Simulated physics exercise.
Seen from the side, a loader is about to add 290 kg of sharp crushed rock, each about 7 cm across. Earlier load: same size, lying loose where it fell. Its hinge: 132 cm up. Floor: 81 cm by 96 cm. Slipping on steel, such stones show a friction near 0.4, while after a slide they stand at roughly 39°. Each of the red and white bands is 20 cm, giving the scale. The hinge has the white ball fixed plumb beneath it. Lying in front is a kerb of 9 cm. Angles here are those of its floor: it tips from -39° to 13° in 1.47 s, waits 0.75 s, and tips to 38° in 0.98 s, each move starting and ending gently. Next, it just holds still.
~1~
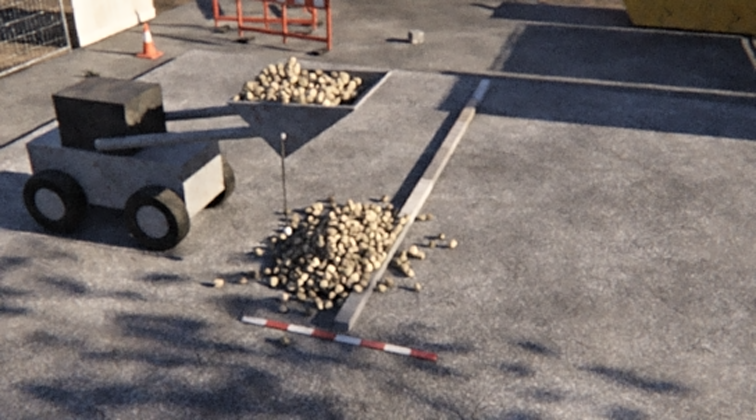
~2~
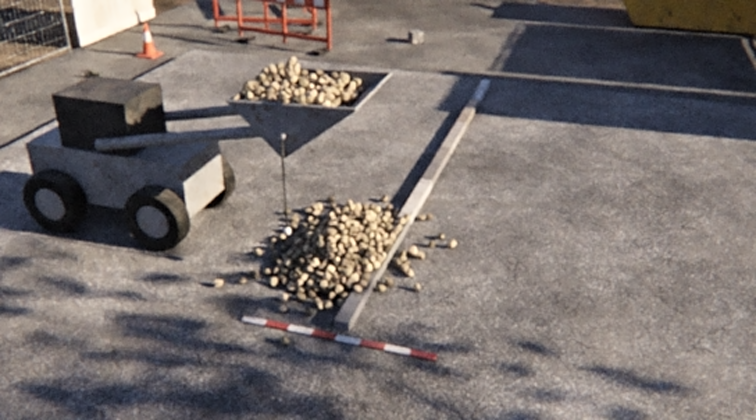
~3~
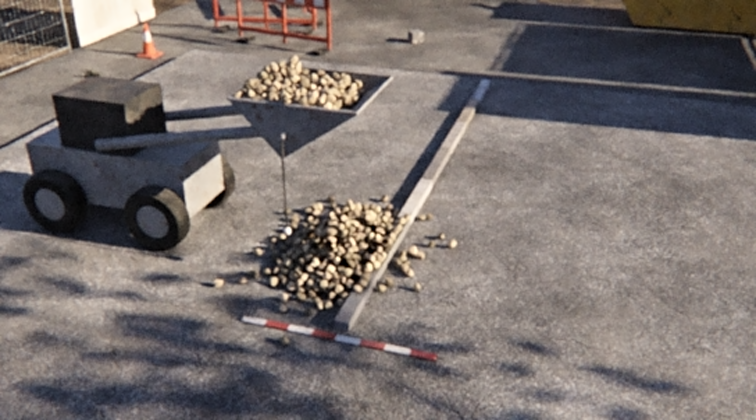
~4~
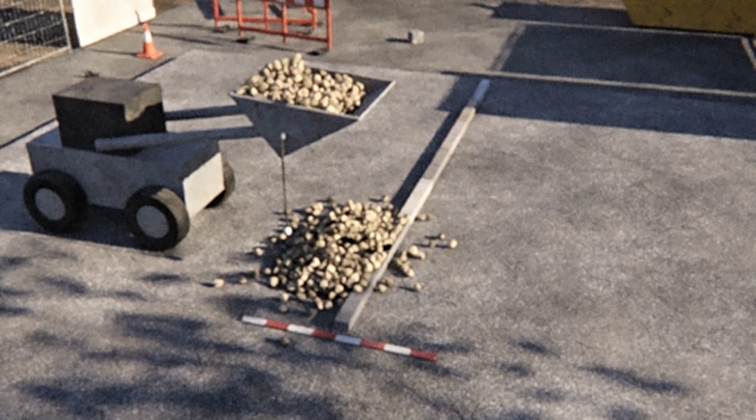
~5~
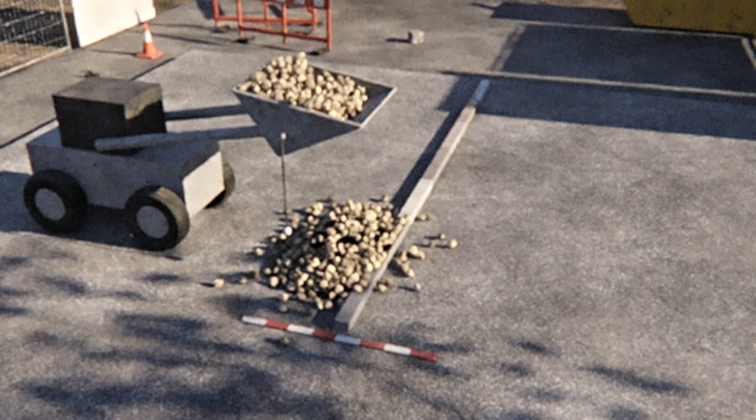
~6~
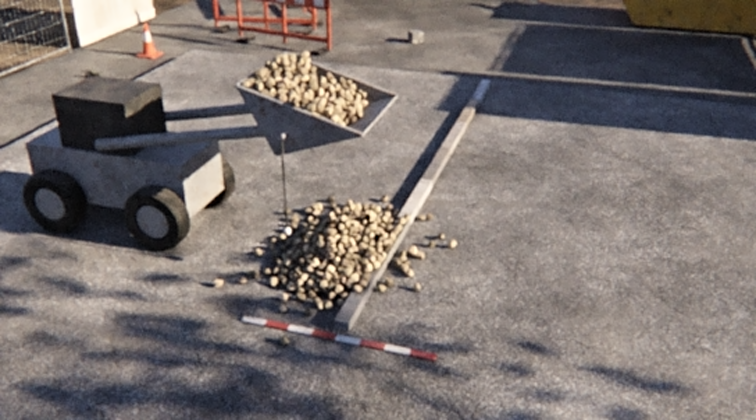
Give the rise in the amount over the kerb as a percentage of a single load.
79 %.
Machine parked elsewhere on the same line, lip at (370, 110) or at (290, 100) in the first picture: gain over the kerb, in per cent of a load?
I'd guess close to 90 per cent first and close to 10 per cent second.
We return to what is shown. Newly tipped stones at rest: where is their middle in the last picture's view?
Their centre rests close to (409, 254).
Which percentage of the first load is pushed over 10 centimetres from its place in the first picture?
Close to 0 in a hundred of them.
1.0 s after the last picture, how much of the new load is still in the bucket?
Roughly 100 per cent remains inside.
Then, 0.5 s after the last picture the floor is at 5°; in per cent of one load, 100 in the bucket, 98 on this side of the kerb, 3 over the kerb; the foremost stones are at (423, 258).
Then, 1.0 s after the last picture the floor is at 13°; in per cent of one load, 98 in the bucket, 99 on this side of the kerb, 3 over the kerb; the foremost stones are at (423, 258).
Then, 3.1 s after the last picture the floor is at 38°; in per cent of one load, 3 in the bucket, 132 on this side of the kerb, 65 over the kerb; the foremost stones are at (483, 269).
Then, 5.6 s after the last picture the floor is at 38°; in per cent of one load, 0 in the bucket, 119 on this side of the kerb, 82 over the kerb; the foremost stones are at (506, 278). Net gain over the kerb, 79.
